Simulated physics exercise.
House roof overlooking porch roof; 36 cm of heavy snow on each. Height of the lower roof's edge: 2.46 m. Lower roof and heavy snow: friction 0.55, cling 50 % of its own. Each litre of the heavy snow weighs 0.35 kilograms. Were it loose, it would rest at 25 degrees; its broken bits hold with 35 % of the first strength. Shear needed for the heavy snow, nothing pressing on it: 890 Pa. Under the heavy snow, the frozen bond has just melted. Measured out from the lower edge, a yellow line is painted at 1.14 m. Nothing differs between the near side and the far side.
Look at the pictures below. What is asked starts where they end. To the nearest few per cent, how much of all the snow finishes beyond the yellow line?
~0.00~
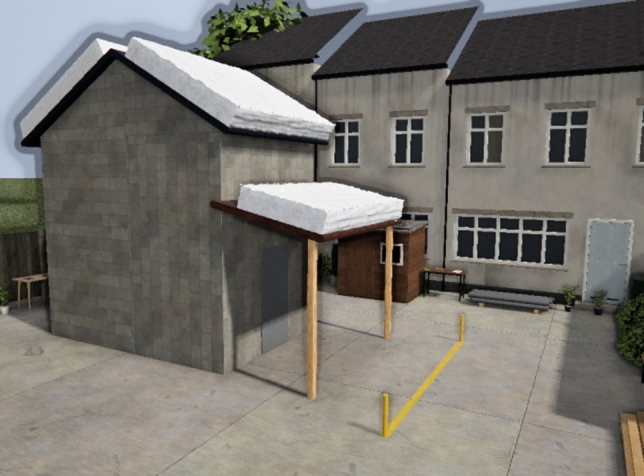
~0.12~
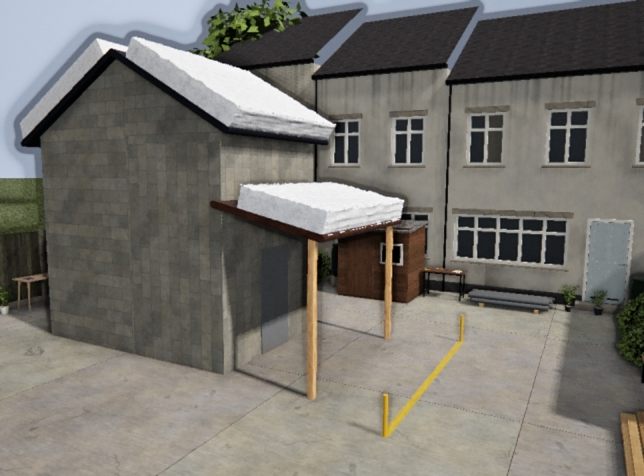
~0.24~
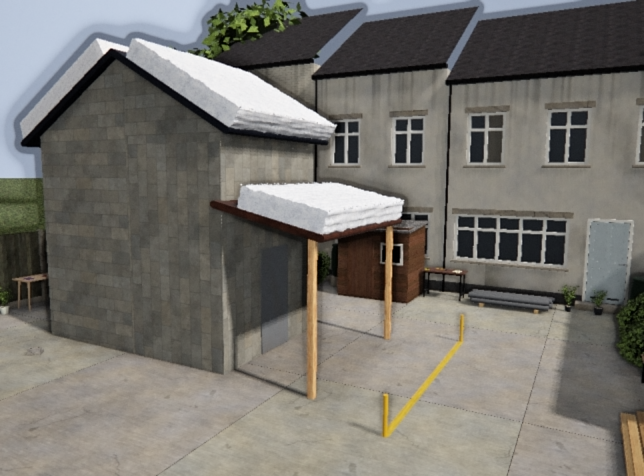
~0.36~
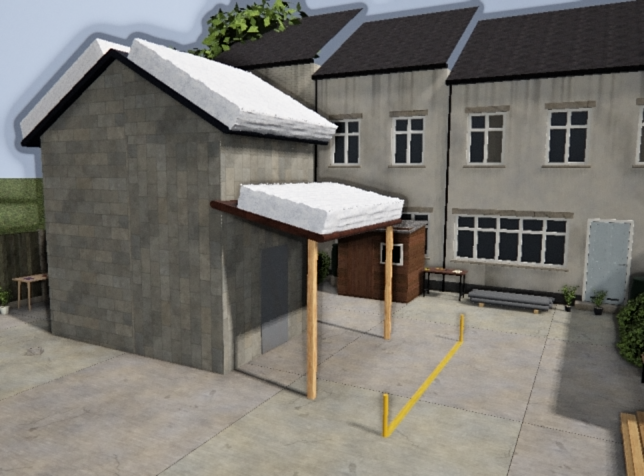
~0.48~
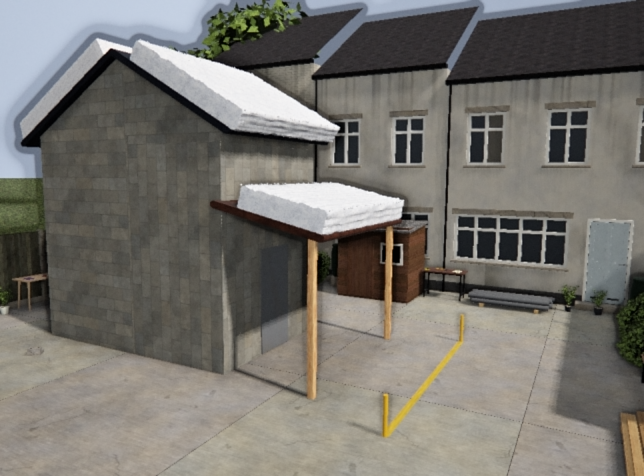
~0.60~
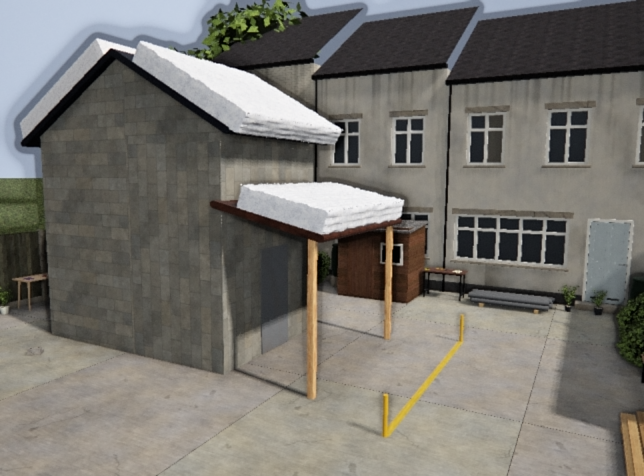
Roughly 17 %.
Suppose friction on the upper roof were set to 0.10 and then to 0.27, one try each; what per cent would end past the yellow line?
50 %, then 35 %.
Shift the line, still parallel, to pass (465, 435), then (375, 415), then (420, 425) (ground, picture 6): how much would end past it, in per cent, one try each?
2 %, then 25 %, then 10 %.
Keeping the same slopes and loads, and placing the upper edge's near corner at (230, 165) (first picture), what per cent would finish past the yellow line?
0 %.
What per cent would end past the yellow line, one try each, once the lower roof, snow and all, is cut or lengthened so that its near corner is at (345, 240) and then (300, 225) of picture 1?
I'd expect around 10 percent the first time and around 35 percent the second.
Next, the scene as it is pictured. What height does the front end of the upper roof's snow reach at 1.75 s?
3.0 m, more or less.
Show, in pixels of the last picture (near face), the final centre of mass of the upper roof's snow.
I'd place it around (342, 309).
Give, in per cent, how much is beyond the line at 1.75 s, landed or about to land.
I'd say near 0 in a hundred.
By 1.13 s, none is below the lower edge and 0 % is past the line.
By 1.75 s, none is below the lower edge and 0 % is past the line.
By 2.38 s, none is below the lower edge and 0 % is past the line.
By 3.00 s, 31 % is below the lower edge and 6 % is past the line.
By 5.30 s, at the end, 44 % is below the lower edge and 17 % is past the line.
